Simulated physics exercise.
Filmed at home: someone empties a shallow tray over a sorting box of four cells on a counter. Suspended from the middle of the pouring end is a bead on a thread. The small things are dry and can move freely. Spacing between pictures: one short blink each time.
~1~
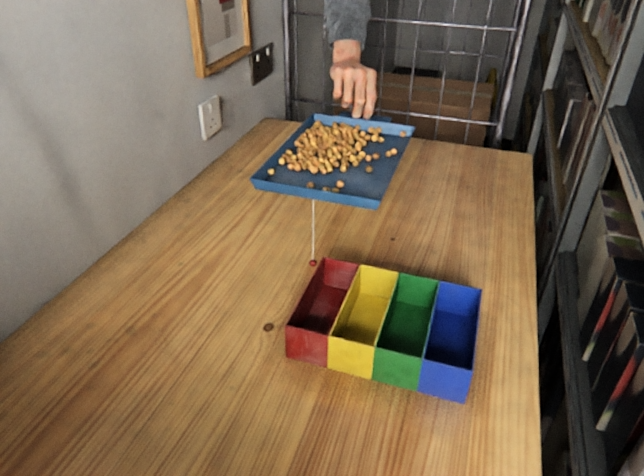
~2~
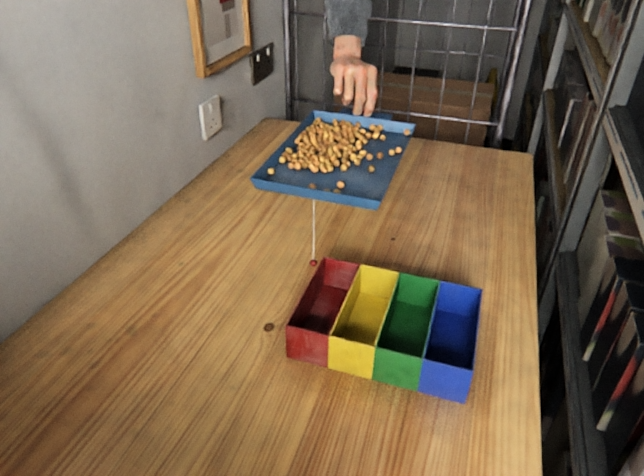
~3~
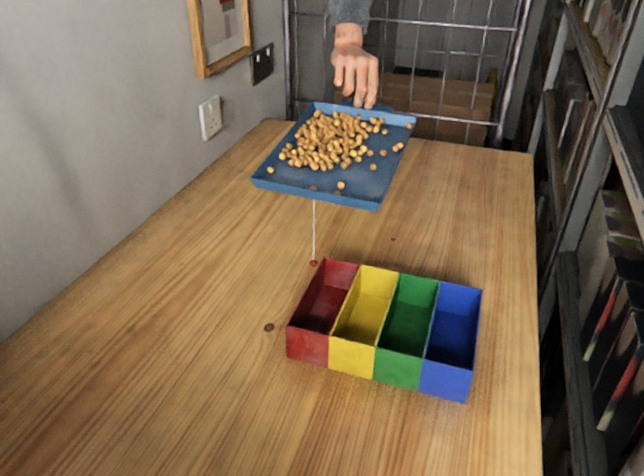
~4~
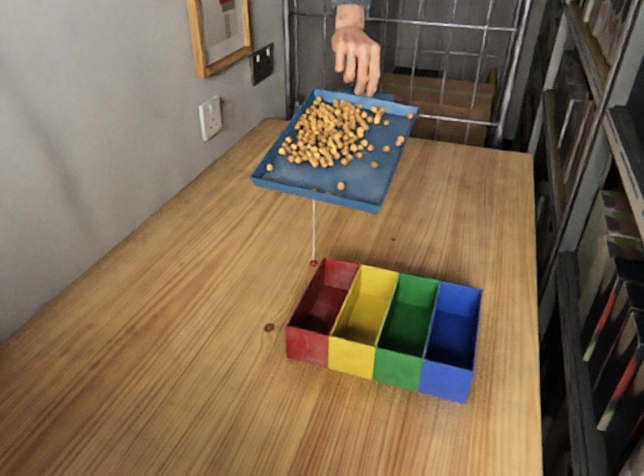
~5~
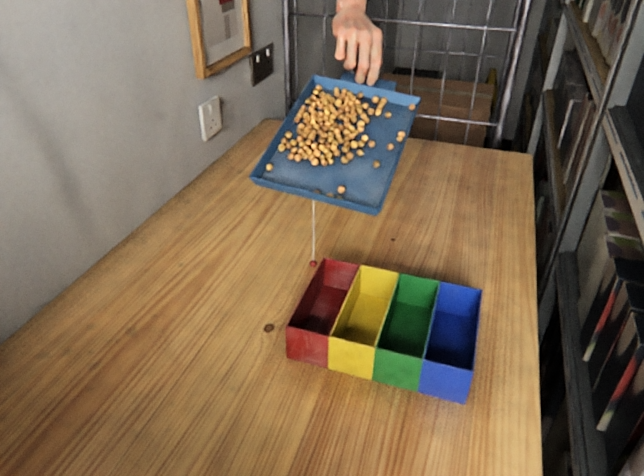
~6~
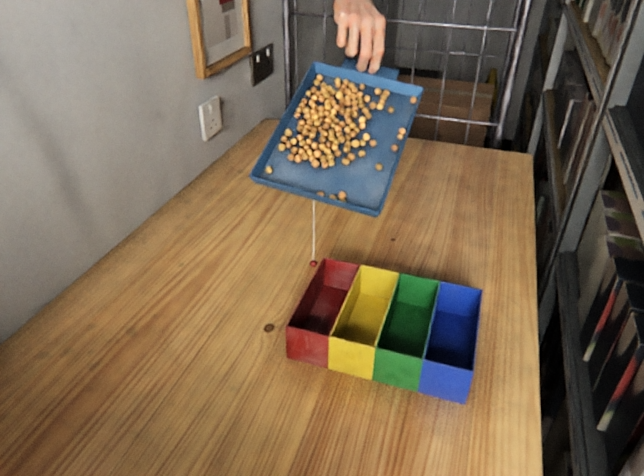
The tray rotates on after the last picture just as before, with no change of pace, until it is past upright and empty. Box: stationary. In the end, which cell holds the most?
The yellow cell holds the most.
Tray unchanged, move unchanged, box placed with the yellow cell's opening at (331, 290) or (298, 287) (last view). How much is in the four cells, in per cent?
Trial 1 near 100 %, trial 2 near 90 %.
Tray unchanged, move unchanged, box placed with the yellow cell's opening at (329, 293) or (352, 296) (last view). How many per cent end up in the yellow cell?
Around 20 % followed by around 50 %.
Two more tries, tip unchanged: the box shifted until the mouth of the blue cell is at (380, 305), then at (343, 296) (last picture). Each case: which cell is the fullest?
The first time it is blue, and the second time it is blue.
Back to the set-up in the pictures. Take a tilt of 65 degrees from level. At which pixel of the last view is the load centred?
Near (356, 248).
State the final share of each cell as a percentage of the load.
Red cell: Roughly 20; yellow cell: Roughly 70; green cell: Roughly 10; blue cell: Roughly 0.
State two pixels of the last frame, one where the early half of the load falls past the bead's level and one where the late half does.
Around (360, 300) first; around (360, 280) second.
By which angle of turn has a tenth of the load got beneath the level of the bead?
Around 60° at that moment.
Shortly afterwards, tray tipped steeply; near a third on the tray; a little in the yellow cell; a little in the green cell; a little in the red cell; near a third falling or outside the box.
Next, tray tipped past a quarter turn; near two thirds in the yellow cell; near a quarter in the red cell; a little in the green cell; a little falling or outside the box.
Some moments later, tray tipped past a quarter turn; near two thirds in the yellow cell; near a quarter in the red cell; a little in the green cell; a little falling or outside the box.
In the end, tray tipped past a quarter turn; near two thirds in the yellow cell; near a quarter in the red cell; a little in the green cell; none at all in the blue cell; a little outside the box.
